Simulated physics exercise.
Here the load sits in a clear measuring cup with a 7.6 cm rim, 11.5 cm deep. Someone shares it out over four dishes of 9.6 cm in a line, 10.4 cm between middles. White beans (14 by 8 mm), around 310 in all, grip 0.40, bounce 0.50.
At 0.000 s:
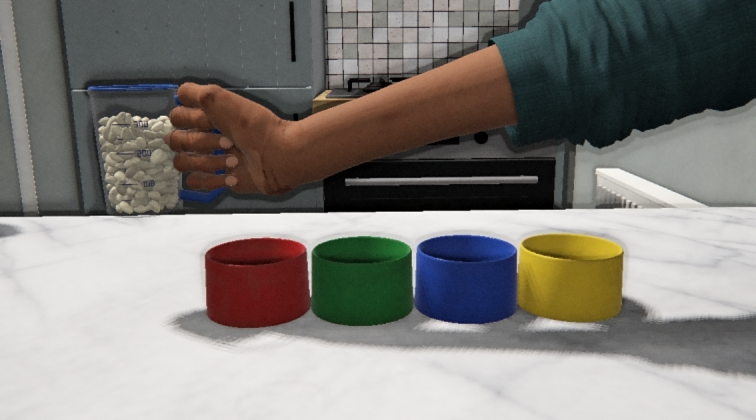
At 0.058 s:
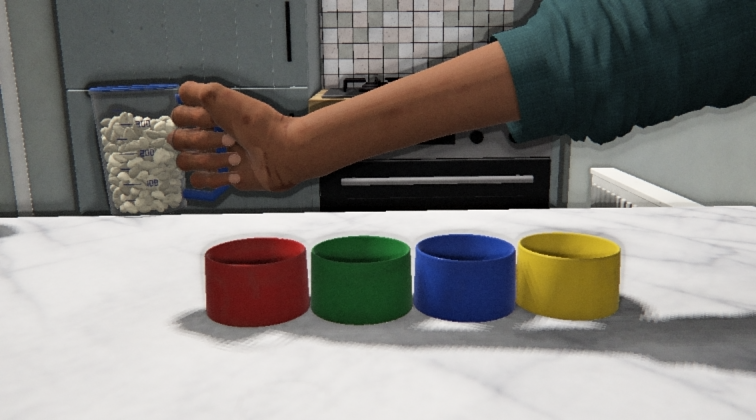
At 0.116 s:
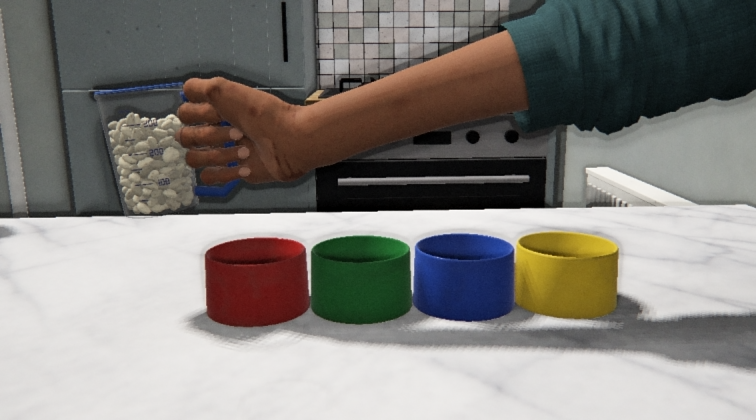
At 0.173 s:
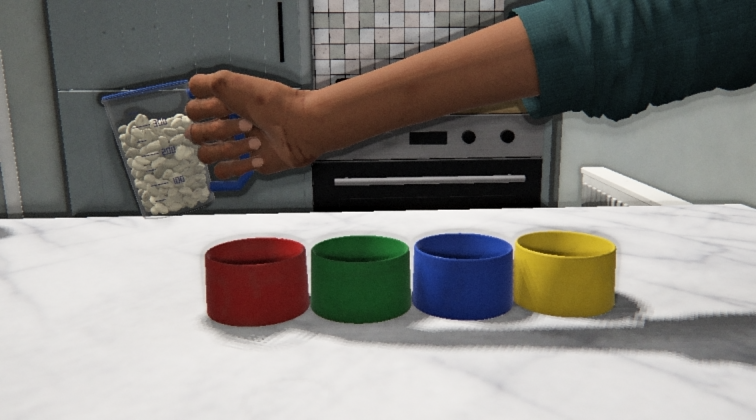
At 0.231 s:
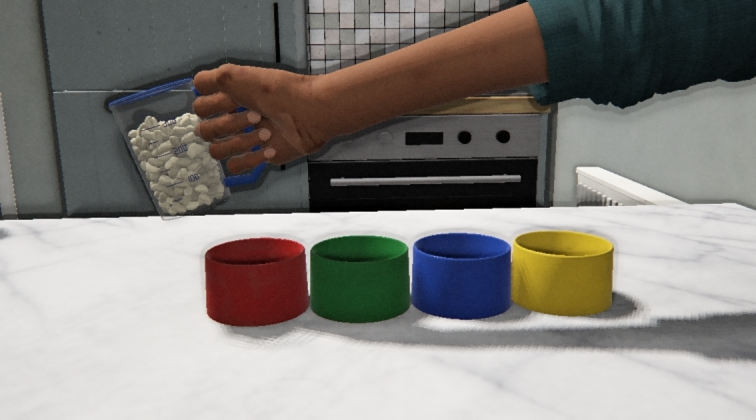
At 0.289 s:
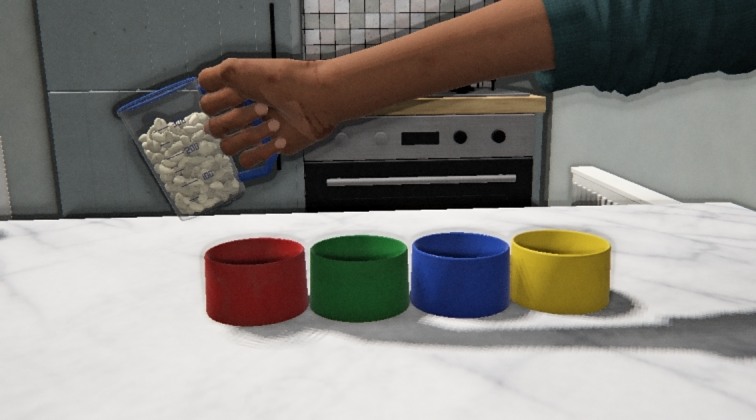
A hand reaching in from the right moves a clear, blue-rimmed measuring cup of white beans slowly rightward, tilting it gradually, above a white marble kitchen counter seen from the front and slightly above. Red, green, blue and yellow dishes stand in a row from left to right, before a tiled wall and an oven. The dark-green-sleeved arm shifts right with the cup, while the view drifts very slightly.
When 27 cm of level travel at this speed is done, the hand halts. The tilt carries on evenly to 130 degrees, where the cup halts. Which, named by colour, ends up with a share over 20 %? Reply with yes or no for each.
Red: No, blue: No, green: Yes, yellow: No, counter: No.
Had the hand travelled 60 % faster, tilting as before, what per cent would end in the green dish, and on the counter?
Green: 100; counter: 0.
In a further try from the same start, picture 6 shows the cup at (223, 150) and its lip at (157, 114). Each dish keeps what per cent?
Then red 0, blue 0, green 100, and yellow 0.
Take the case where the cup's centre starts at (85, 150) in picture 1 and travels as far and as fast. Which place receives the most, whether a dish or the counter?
Red.
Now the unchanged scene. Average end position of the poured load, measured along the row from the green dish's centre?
Roughly 1 cm to the left.
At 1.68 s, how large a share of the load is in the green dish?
I'd say around 90 per cent.
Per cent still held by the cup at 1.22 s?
85 per cent.
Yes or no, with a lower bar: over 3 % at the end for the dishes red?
Red - it holds.
After 0.85 s, tilt 78 degrees; cup holds 100 %.
After 1.22 s, tilt 114 degrees; cup holds 85 %, red 5 %, green 5 %.
After 1.68 s, tilt 130 degrees; cup holds 0 %, red 10 %, green 90 %.
At rest (2.2 s), red 10 %, blue 0 %, green 90 %, yellow 0 %, counter 5 %.
